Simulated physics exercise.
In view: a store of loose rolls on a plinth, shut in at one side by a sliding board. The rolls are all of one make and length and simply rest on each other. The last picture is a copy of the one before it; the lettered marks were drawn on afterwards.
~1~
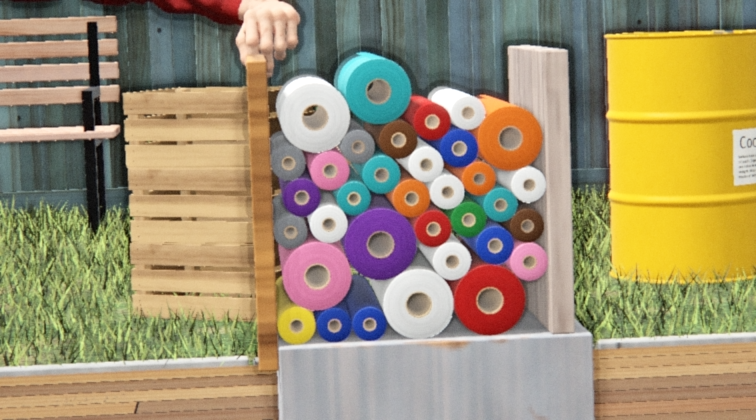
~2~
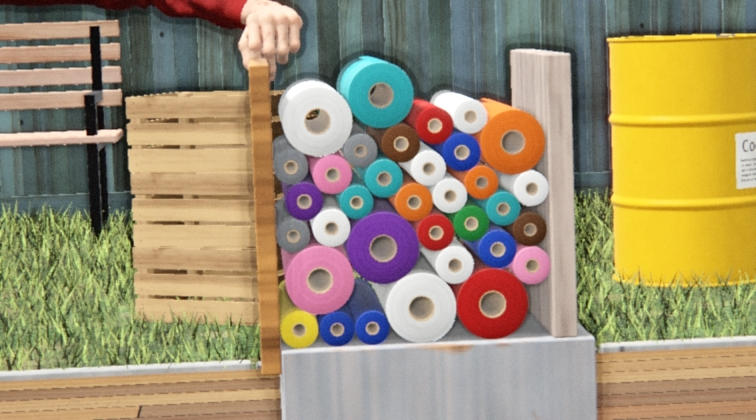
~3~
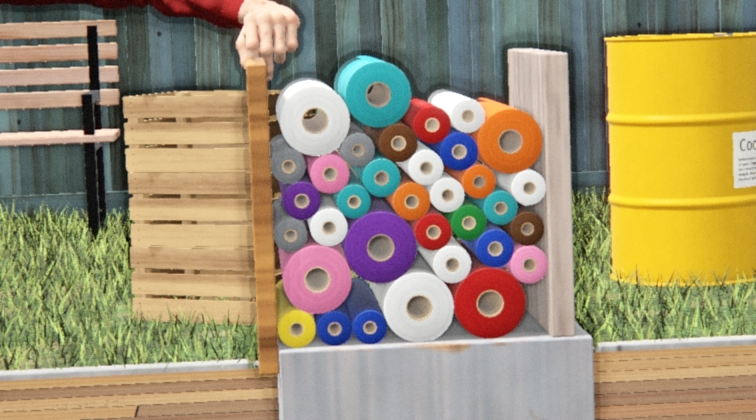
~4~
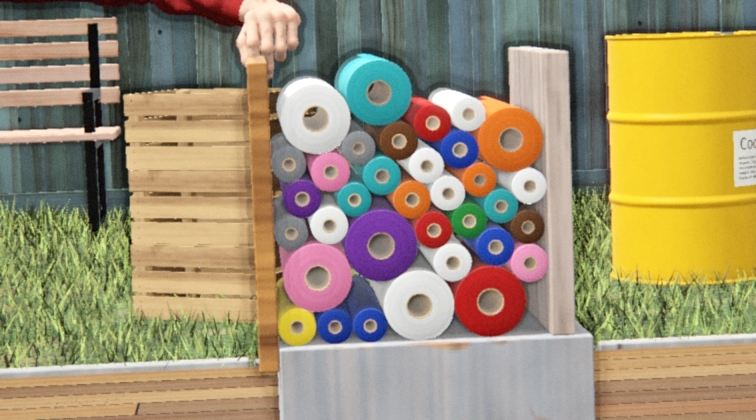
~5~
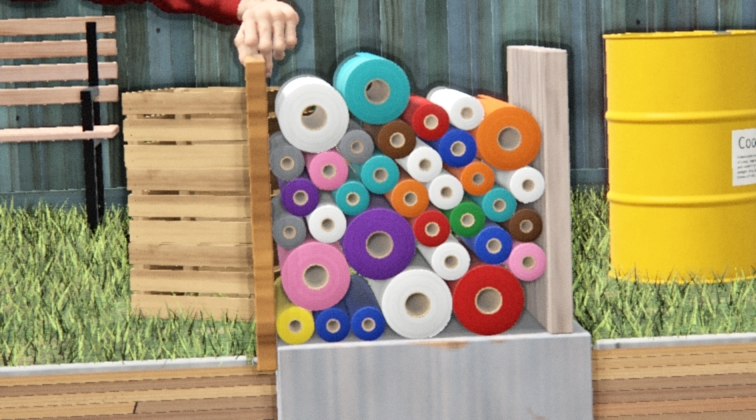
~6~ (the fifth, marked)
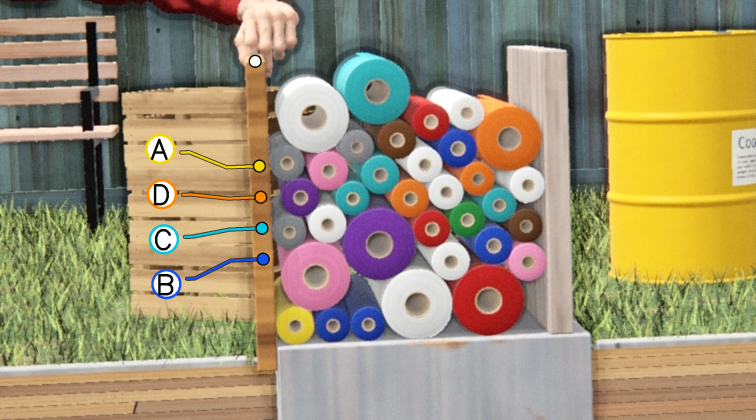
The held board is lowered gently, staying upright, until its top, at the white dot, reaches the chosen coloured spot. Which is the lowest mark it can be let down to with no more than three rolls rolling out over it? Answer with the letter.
Lower it to D and no more.
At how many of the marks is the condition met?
Two of them.
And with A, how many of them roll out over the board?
At A the number is none.
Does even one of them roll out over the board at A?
At A: No.
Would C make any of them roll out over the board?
Yes.
On the marked copy, A at (259, 166); B at (263, 259); C at (262, 229); D at (260, 197); the white dot at (255, 61).
Following D. Soon after the start, top of the board (268, 124).
Later, top of the board (271, 195).
In the end, top of the board (271, 196), one out over the board.
As for the rest, A none out over the board; B more than three out over the board; C more than three out over the board.
